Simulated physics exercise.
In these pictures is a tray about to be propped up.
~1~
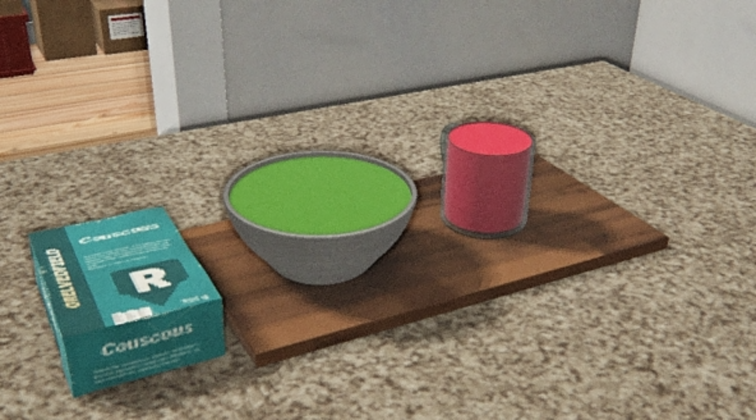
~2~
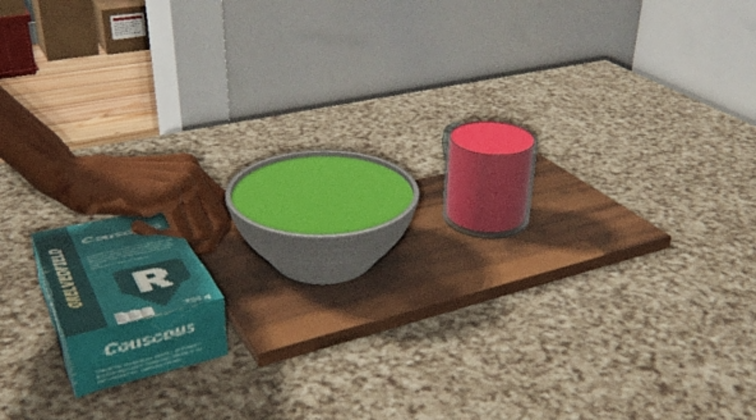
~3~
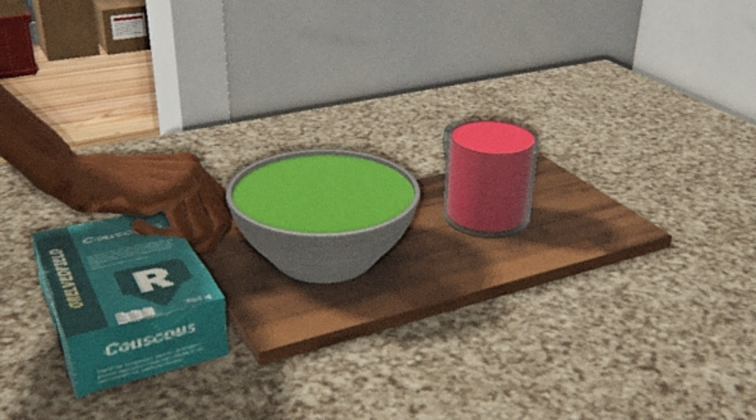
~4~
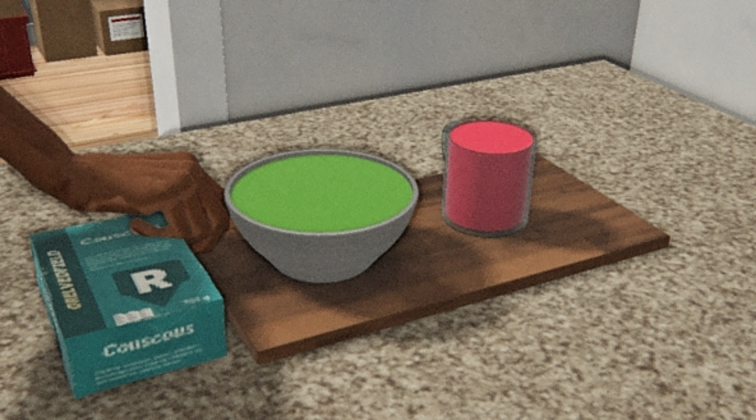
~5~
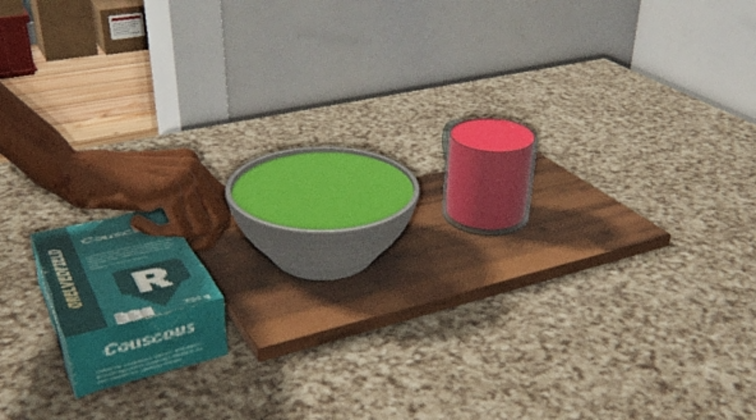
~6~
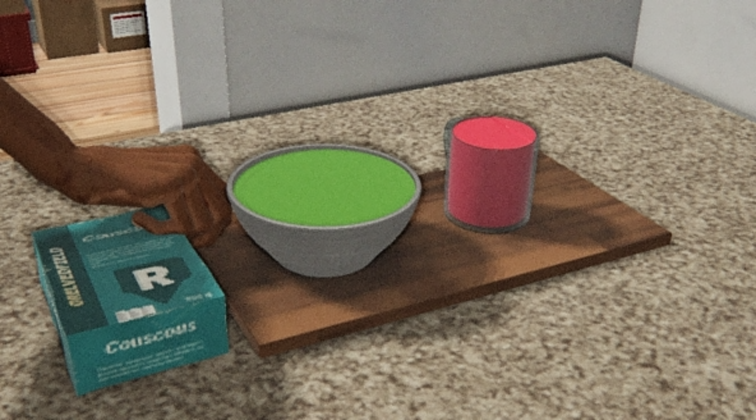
In this clip, a green-filled bowl and a red-filled glass stand on a wooden board beside a couscous box; a hand reaches in from the left, grips the board's left end, and raises it very slightly.
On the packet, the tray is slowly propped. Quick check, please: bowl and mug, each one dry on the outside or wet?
At the end, bowl: Sloshes out; mug: Sloshes out.
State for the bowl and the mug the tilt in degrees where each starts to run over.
The first goes at around 6°, the second at around 4°.
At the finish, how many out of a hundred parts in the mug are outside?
4 in a hundred, roughly.
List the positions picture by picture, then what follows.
The tray lies flat; bowl (321, 221) nearly full; mug (487, 176) full to the brim; packet (149, 348), in the first picture.
A hand takes the end of the tray; bowl nearly full, surface at (323, 195); mug full to the brim, surface at (492, 139), in the second picture.
The tray slopes by about 0°; bowl (324, 220) nearly full; mug (489, 175) full to the brim, in the third picture.
The end is rising; bowl nearly full, surface at (323, 194); mug full to the brim, surface at (491, 138); packet (150, 349), in the fourth picture.
The end has come up a little; bowl (324, 216) nearly full; mug (489, 173) full to the brim, in the fifth picture.
Slope near 1°; bowl nearly full, surface at (324, 188); mug full to the brim, surface at (494, 134); packet (153, 346), in the sixth picture.
A moment on, the tray slopes by about 5°; bowl, all is still inside; mug, a puddle lies under it.
Further on, the tray slopes by about 10°; bowl, a puddle lies under it; mug, a puddle lies under it.
When it is over, the tray slopes by about 8°, resting on the packet; bowl, a puddle lies under it; mug, a puddle lies under it.
